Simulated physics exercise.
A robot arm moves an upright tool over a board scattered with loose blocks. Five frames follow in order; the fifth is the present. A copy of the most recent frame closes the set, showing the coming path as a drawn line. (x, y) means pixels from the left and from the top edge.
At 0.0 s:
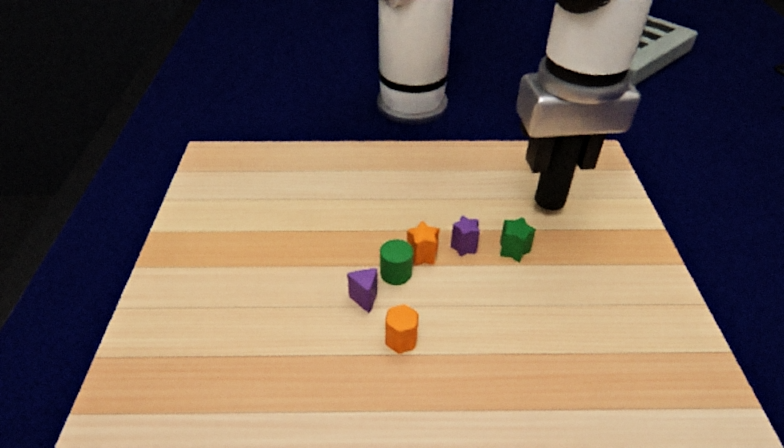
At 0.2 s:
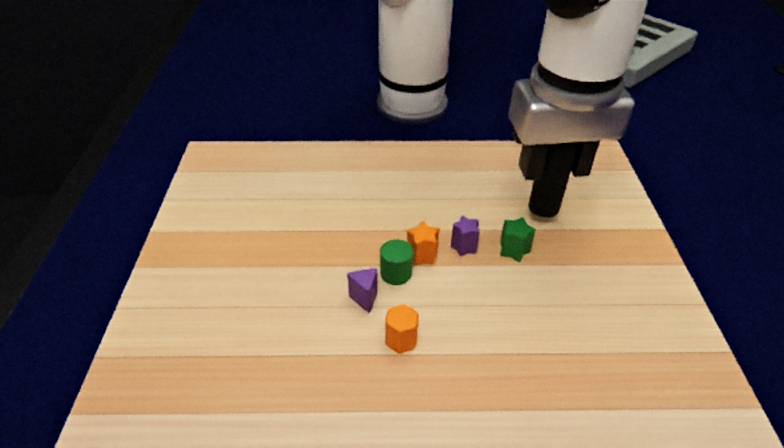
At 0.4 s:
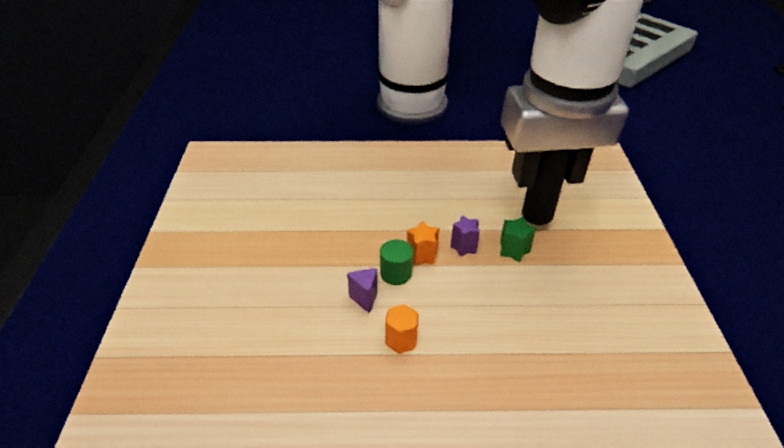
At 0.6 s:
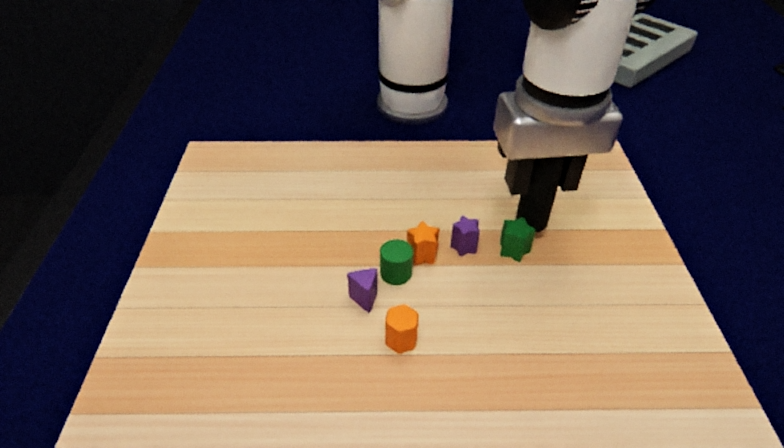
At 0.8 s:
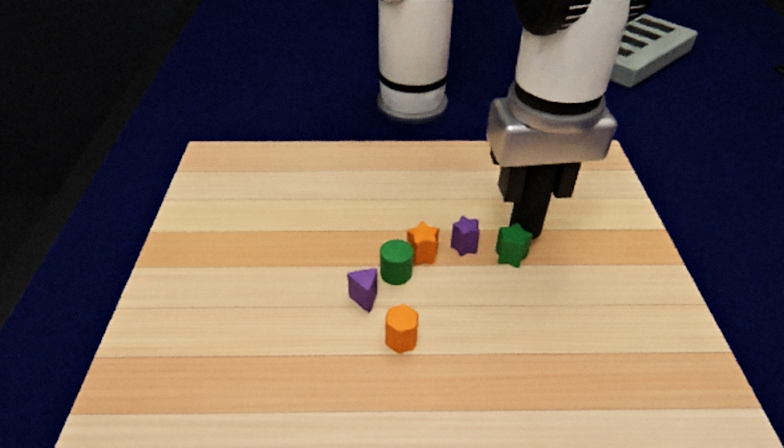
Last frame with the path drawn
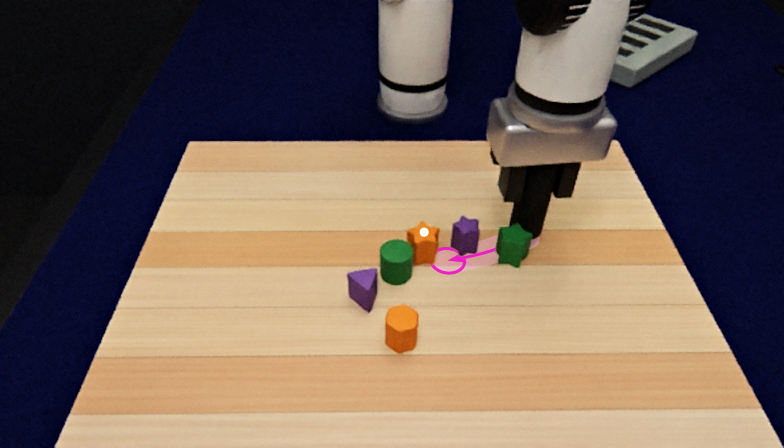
A robot arm moves its black tool down and left, slightly nudging the green star-shaped block.
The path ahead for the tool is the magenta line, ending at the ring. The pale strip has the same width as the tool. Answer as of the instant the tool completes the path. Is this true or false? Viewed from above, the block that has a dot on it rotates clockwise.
Verdict: False.
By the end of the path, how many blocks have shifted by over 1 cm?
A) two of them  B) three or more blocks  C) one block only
I'll go with B - three or more blocks.
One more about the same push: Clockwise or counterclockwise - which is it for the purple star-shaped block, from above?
It spins with the clock.
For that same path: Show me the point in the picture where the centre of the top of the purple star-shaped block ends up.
The middle of its upper face should be somewhere near (432, 222).
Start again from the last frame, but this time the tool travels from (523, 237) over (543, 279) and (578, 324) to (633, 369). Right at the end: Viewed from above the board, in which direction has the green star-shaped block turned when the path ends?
Spin direction: Clockwise.
Drawn move, from (523, 237) over (488, 252) to (448, 260); the dot is on the orange star-shaped block.
The first path, step by step. One third of the way, tool at (502, 239); green star-shaped block at (507, 246), turned 50° anticlockwise.
Two thirds of the way, tool at (476, 247); purple star-shaped block at (452, 224), turned 20° clockwise; green star-shaped block at (502, 251), turned 80° anticlockwise.
At the end, tool at (449, 252); green circular block still; orange star-shaped block at (411, 230), turned 55° anticlockwise; purple star-shaped block at (432, 222), turned 50° clockwise; green star-shaped block at (503, 251), turned 80° anticlockwise.
